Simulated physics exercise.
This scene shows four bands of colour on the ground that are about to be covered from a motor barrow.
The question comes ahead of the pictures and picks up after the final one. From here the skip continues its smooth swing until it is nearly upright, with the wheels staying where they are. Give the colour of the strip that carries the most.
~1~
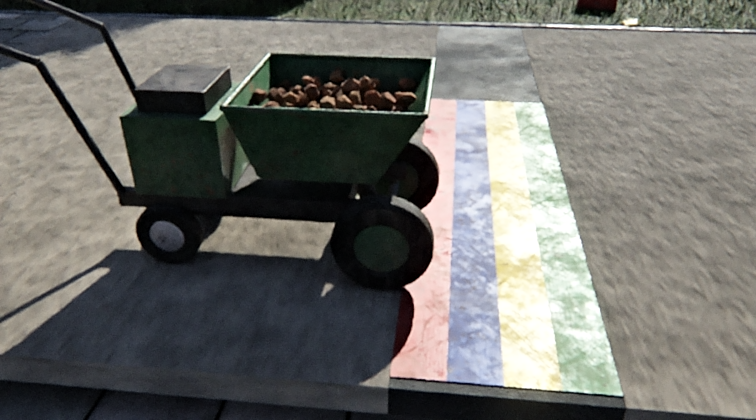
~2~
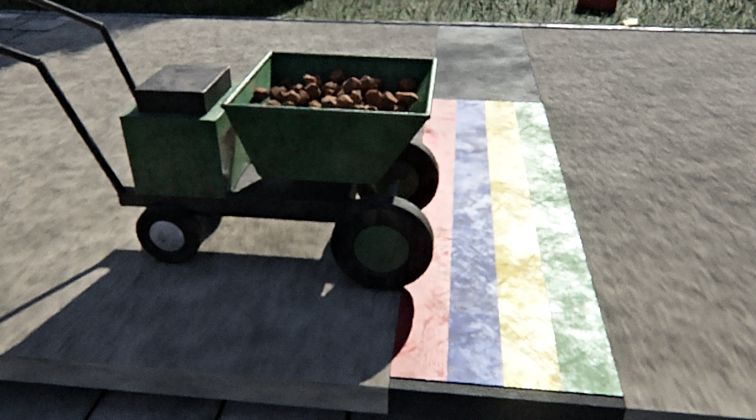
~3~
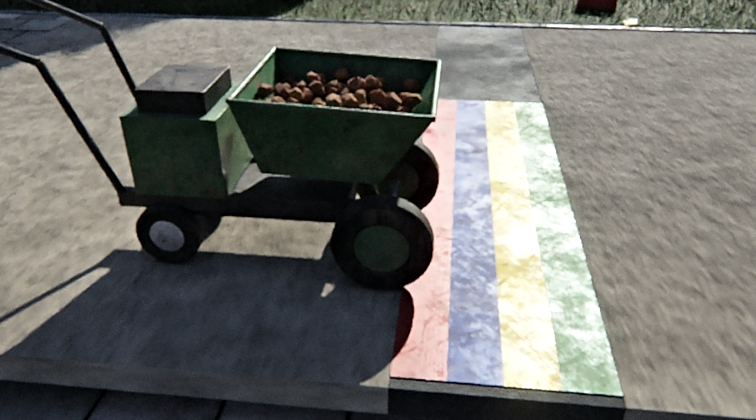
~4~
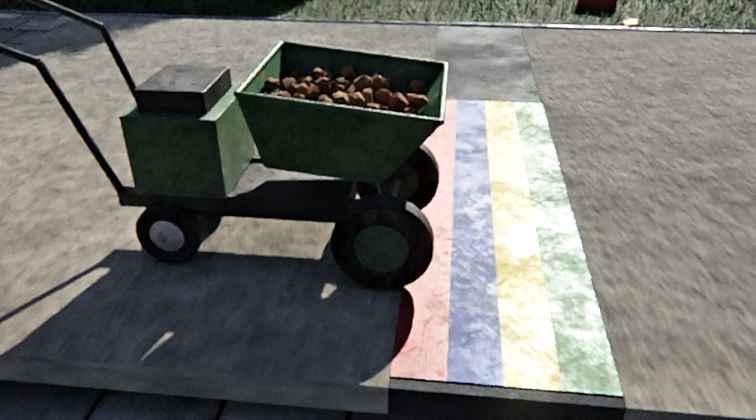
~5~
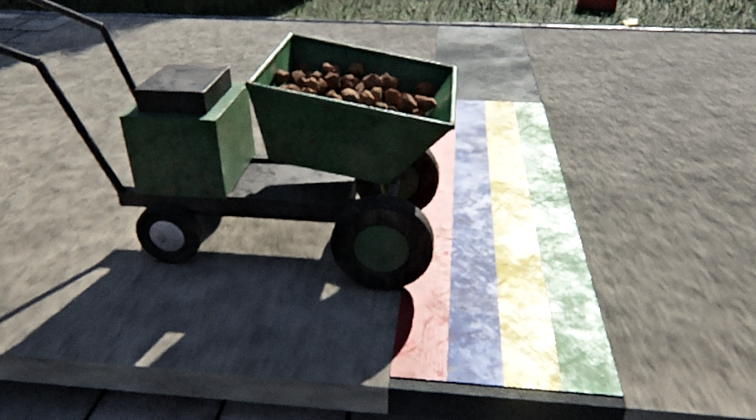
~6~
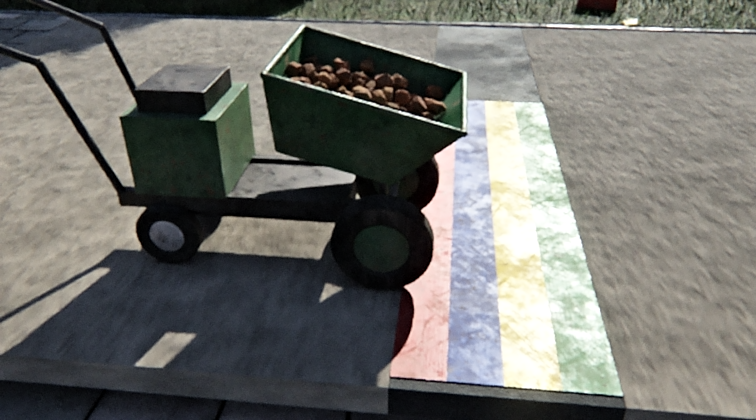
It is green.
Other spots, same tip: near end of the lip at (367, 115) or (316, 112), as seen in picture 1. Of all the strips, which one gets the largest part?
Case 1 - that yellow strip; case 2 - the strip in blue.
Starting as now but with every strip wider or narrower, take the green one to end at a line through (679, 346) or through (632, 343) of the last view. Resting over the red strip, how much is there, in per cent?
About 0 % and 0 %.
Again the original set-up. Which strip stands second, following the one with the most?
The strip in yellow comes second.
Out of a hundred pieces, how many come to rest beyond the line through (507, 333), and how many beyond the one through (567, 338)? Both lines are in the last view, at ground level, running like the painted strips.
Around 80 in a hundred for the first, 60 in a hundred for the second.
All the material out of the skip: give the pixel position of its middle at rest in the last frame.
Last view, resting centre - approx. (572, 252).
Just after the last frame, skip tipped steeply; every one in the skip.
A moment on, skip tipped right over; the larger part in the skip; just a few over the yellow strip; about a tenth over the green strip.
Further on, skip tipped right over; roughly a quarter in the skip; about a tenth over the yellow strip; roughly a third over the green strip; roughly a quarter off the paint.
When it is over, skip tipped right over; roughly a quarter in the skip; not one over the red strip; not one over the blue strip; about a tenth over the yellow strip; roughly a third over the green strip; roughly a quarter off the paint.
